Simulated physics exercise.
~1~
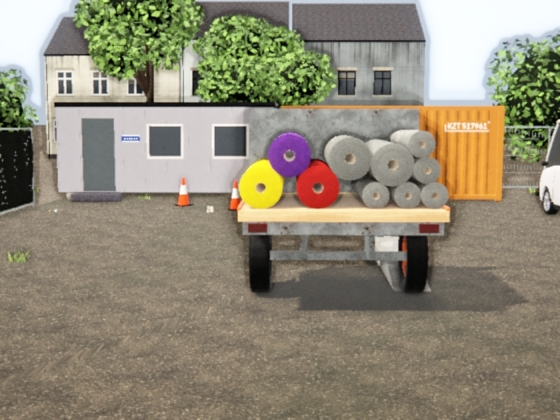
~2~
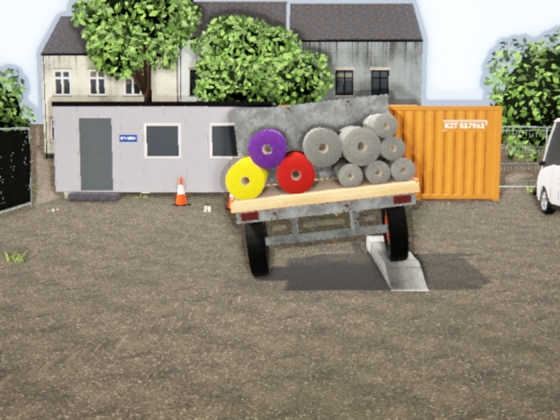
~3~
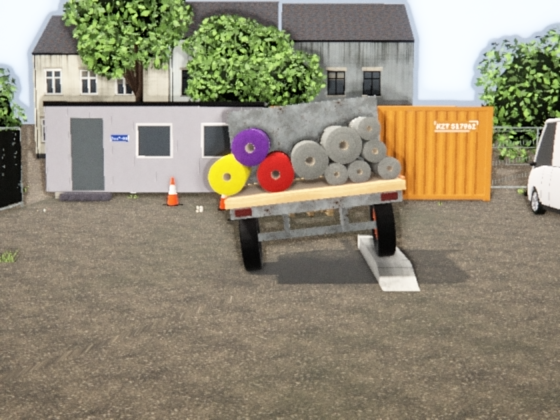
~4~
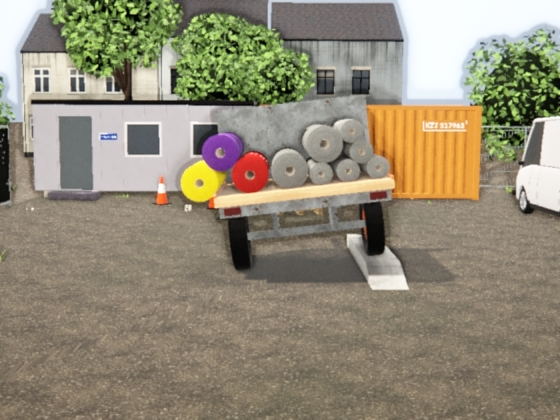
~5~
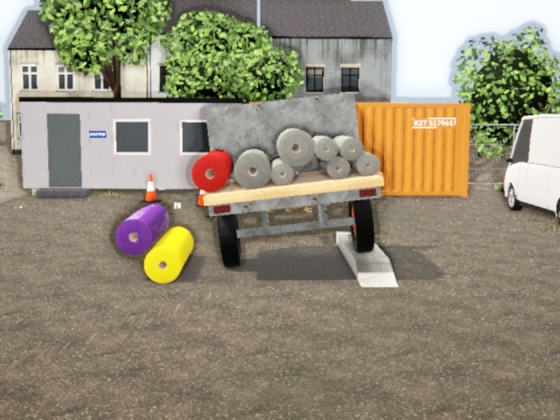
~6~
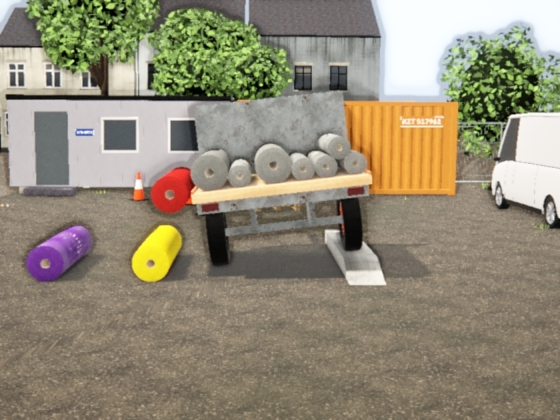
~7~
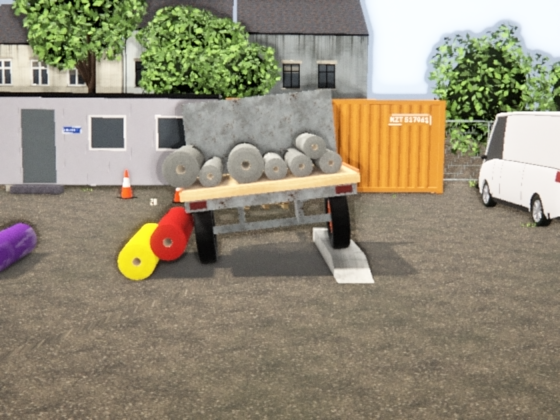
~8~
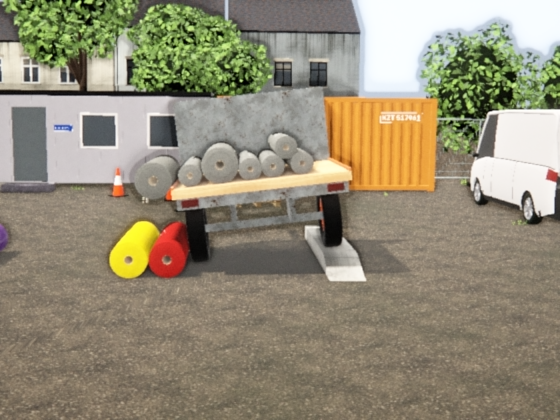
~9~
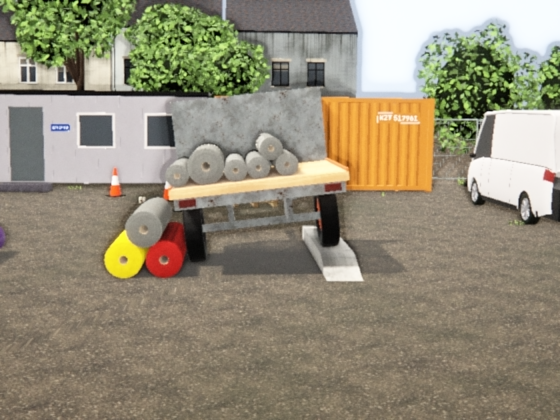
In a gravel yard, a flat trailer stacked with rolls tilts as its right wheel climbs a raised slab; the yellow, purple and red rolls drop off the left side, then a grey one follows, resting against the yellow and red ones on the ground.
